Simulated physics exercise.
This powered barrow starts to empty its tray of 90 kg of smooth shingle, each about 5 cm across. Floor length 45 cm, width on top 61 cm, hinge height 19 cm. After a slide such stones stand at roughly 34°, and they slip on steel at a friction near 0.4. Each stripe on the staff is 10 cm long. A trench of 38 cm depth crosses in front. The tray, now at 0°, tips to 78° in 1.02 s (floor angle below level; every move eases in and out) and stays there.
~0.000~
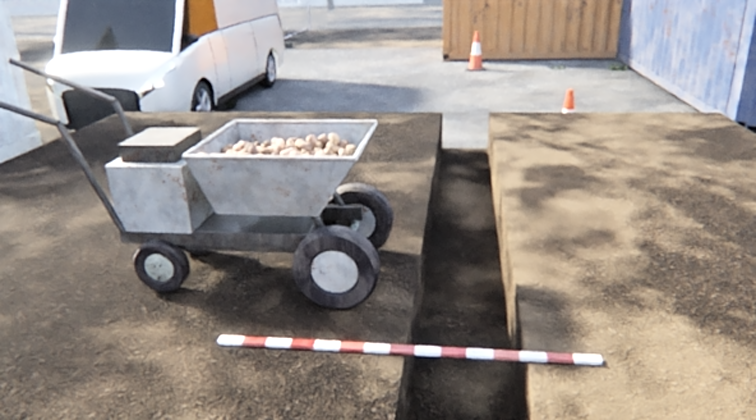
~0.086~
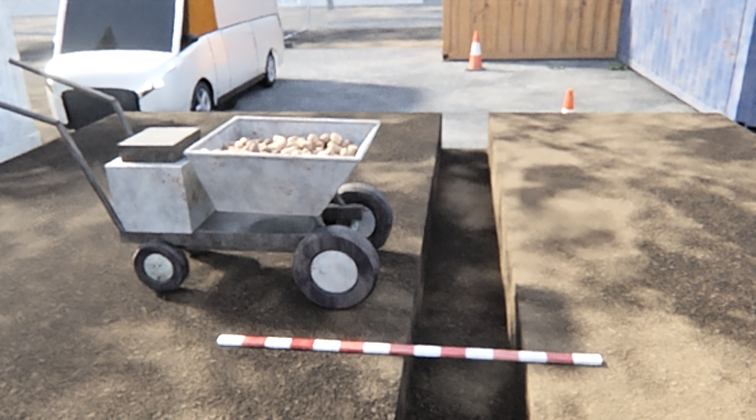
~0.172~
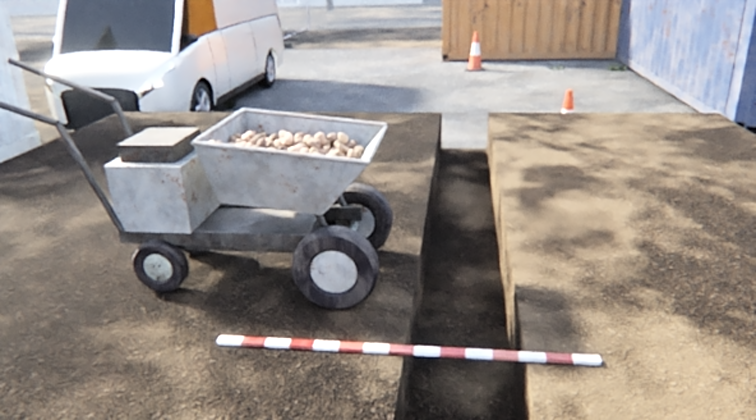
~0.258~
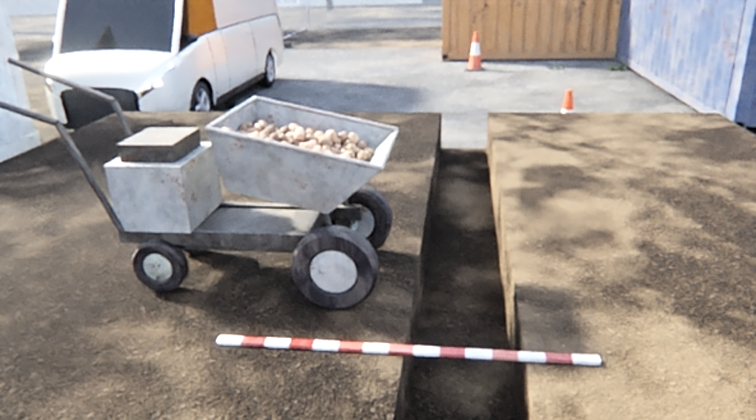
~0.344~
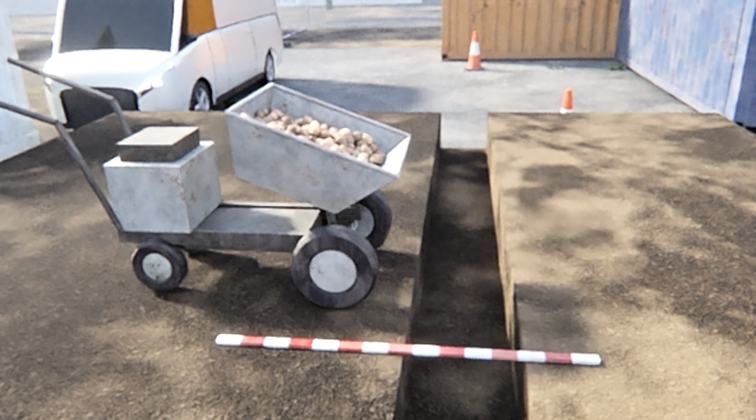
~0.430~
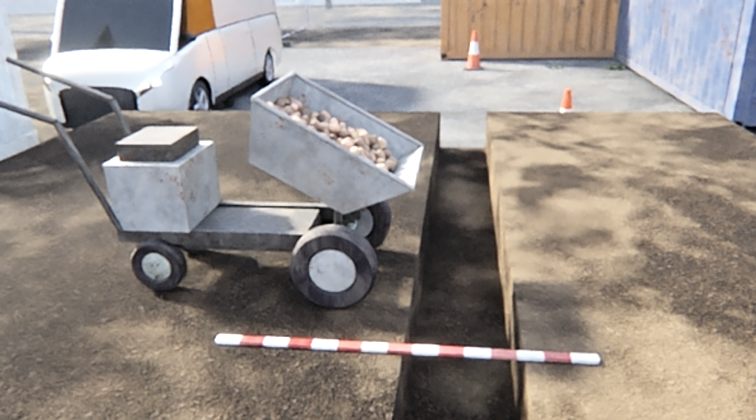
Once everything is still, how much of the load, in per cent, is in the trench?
About 73 per cent.
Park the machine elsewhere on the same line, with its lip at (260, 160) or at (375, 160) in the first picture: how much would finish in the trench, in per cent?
Near 85 per cent from the first place, 45 from the second.
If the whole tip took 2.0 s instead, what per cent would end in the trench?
In that case some 90 per cent.
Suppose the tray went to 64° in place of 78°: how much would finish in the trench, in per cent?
In that case some 80 per cent.
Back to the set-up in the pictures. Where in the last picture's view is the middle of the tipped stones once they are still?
Near (491, 339).
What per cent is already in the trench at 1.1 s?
About 45 per cent by then.
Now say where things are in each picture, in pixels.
In the first picture, the tray is at 0°, its lip at (356, 159); the top of the load is at (294, 144).
The second picture shows lip at (359, 160), floor tilted 2°, highest stones at (285, 144); the stones move at 0.3 m/s on average.
In the third picture, the tray is at 6°, its lip at (368, 163); the top of the load is at (261, 139); the stones move at 0.5 m/s on average.
The fourth picture shows lip at (382, 168), floor tilted 12°, highest stones at (260, 129); the stones move at 0.7 m/s on average.
The fifth picture shows lip at (398, 177), floor tilted 21°, highest stones at (272, 117); the stones move at 0.9 m/s on average.
The sixth picture shows lip at (413, 189), floor tilted 30°, highest stones at (289, 106); the stones move at 0.9 m/s on average.
After 0.8 s the floor is at 65°; 100 % in the tray; the foremost stones are at (456, 222).
After 1.1 s the floor is at 78°; 41 % in the tray, 44 % in the trench, 15 % past the trench; the foremost stones are at (569, 286).
After 1.5 s the floor is at 78°; 7 % in the tray, 67 % in the trench, 27 % past the trench; the foremost stones are at (691, 286).
After 3.4 s the floor is at 78°; 0 % in the tray, 73 % in the trench, 27 % past the trench; the foremost stones are past the picture's edge.
